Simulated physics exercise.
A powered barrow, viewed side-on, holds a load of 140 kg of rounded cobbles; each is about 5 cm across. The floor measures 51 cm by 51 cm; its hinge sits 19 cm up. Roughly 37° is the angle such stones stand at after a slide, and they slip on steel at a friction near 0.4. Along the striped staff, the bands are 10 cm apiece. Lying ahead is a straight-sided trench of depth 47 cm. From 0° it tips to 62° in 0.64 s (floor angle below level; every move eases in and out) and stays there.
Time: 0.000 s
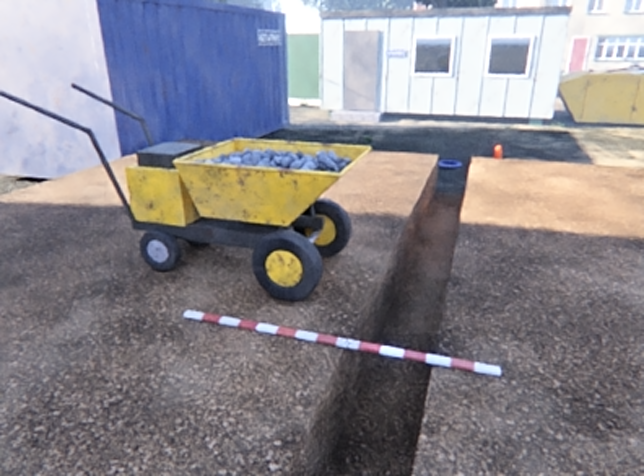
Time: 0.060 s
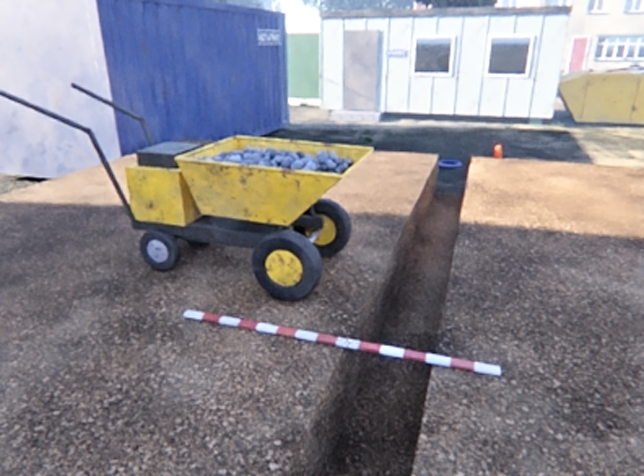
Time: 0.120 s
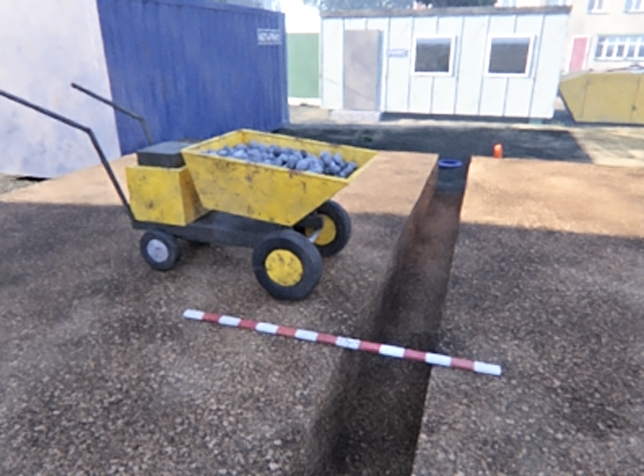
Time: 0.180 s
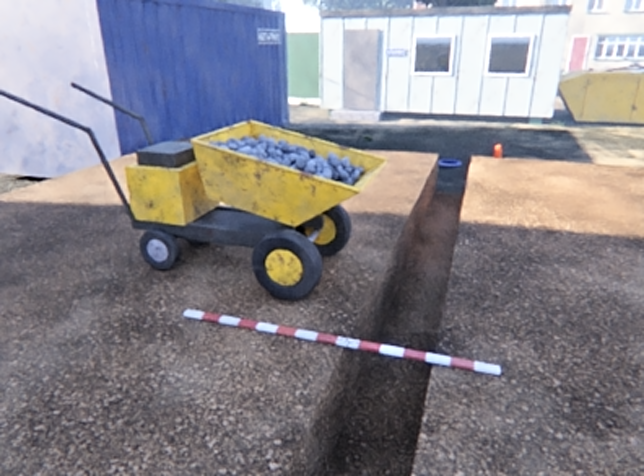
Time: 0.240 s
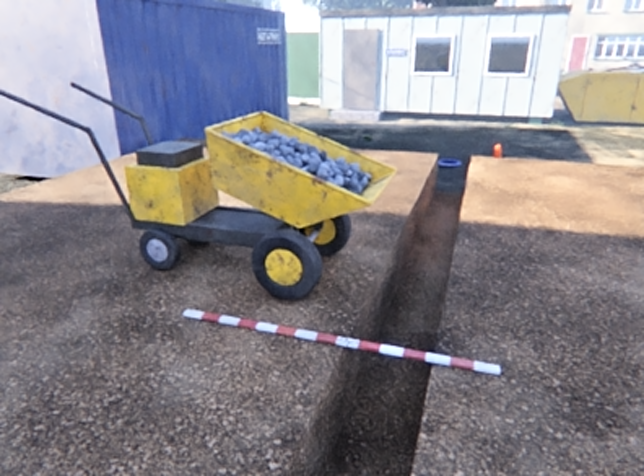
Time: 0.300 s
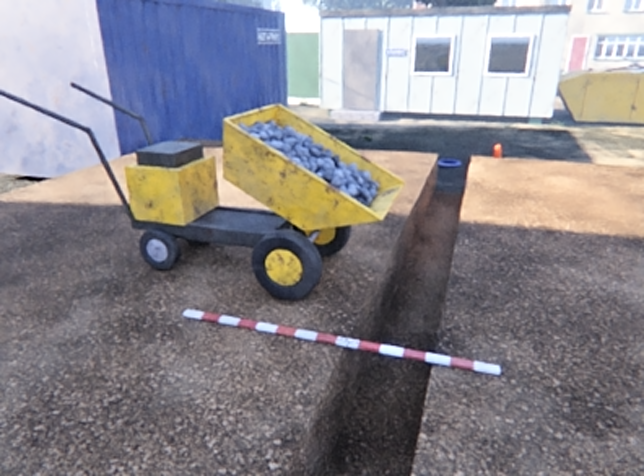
A yellow powered barrow standing beside a narrow trench, its skip of grey cobbles steadily tilting forward and down to the right.
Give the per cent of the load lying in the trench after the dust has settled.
Close to 59 in every hundred.
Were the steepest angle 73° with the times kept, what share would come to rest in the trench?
Then about 65 per cent.
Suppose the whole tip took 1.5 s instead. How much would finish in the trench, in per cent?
In that case some 75 per cent.
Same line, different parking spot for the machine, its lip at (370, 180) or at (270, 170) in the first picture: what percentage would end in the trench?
35 and 85 %.
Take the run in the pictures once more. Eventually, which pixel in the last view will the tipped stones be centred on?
Roughly at pixel (434, 345).
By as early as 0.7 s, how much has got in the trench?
I'd say near 15 per cent at that time.
After 0.5 s the floor is at 52°; 100 % in the tray; the foremost stones are at (393, 234).
After 0.7 s the floor is at 62°; 85 % in the tray, 13 % in the trench, 3 % past the trench; the foremost stones are at (459, 289).
After 1.1 s the floor is at 62°; 34 % in the tray, 28 % in the trench, 38 % past the trench; the foremost stones are at (588, 321).
After 3.0 s the floor is at 62°; 0 % in the tray, 59 % in the trench, 41 % past the trench; the foremost stones are past the picture's edge.
